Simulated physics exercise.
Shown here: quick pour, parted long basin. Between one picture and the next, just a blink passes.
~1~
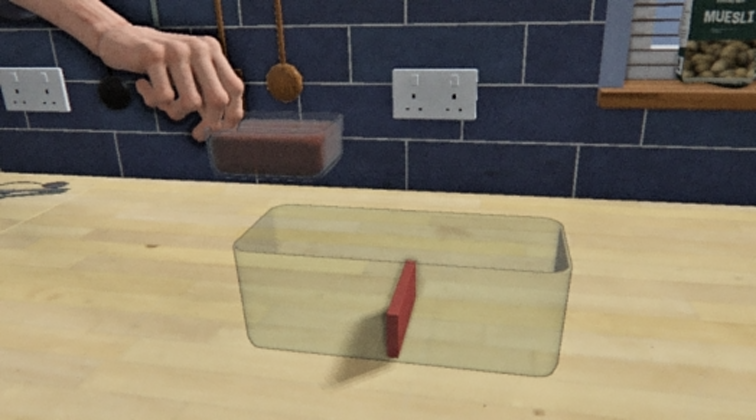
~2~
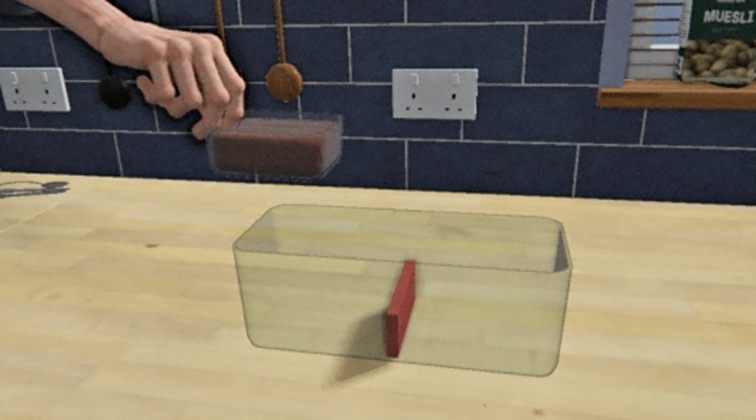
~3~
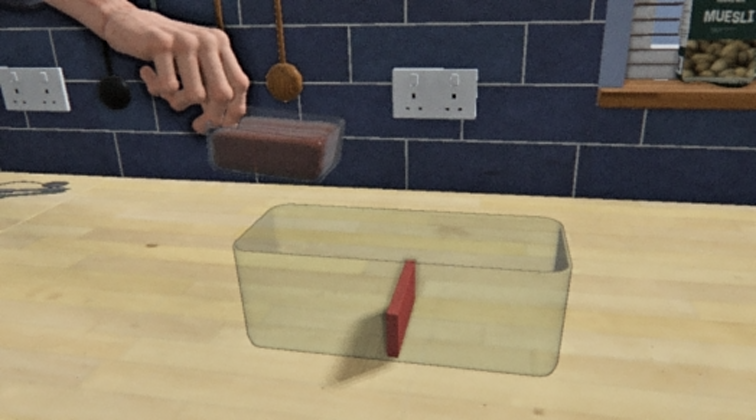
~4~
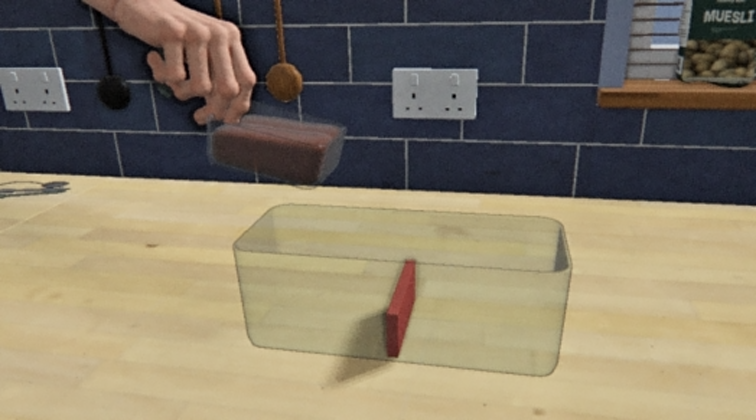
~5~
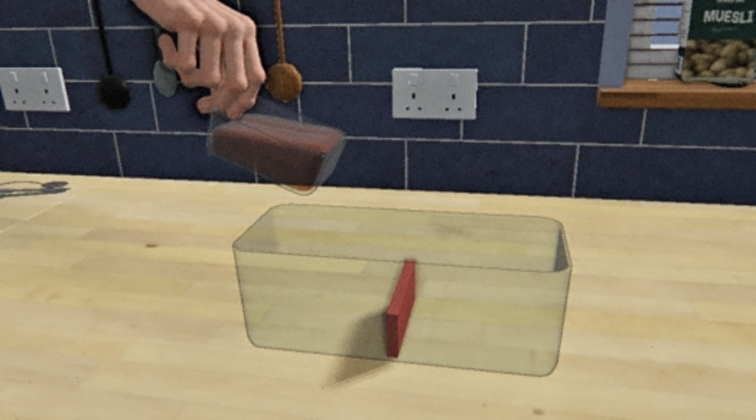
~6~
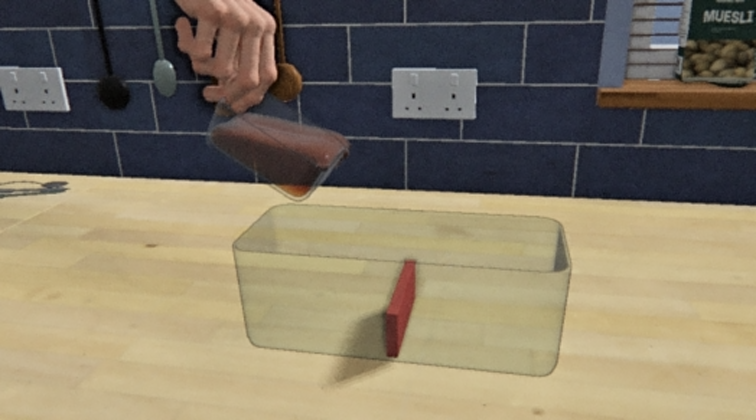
Hand tilting a small clear container of reddish-brown liquid steadily down to the right above a long clear basin with a red divider.
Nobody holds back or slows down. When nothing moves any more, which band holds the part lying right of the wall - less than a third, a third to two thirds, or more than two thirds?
The share right of the wall ends up below a third.
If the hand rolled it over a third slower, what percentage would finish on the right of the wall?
It comes to some 20 in a hundred.
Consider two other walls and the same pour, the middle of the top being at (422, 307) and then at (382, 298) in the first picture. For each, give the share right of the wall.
The first position gives around 15 percent, the second around 60 percent.
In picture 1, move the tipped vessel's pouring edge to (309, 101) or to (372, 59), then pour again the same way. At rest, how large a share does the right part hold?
The first start gives some 5 %, the second some 80 %.
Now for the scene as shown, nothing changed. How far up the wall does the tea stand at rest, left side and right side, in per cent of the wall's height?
40 per cent for the left part, 0 for the right.
A moment on, the tilt is 92° and 9 per cent is still to pour, 61 is left of the wall and 3 right of it.
Next, the tilt is 96° and 2 per cent is still to pour, 90 is left of the wall and 4 right of it.
Then the tilt is 96° and 0 per cent is still to pour, 89 is left of the wall and 7 right of it.
Later the tilt is 96° and 0 per cent is still to pour, 90 is left of the wall and 7 right of it.
Finally, 90 per cent lies left of the wall, 7 right of it and 3 outside.
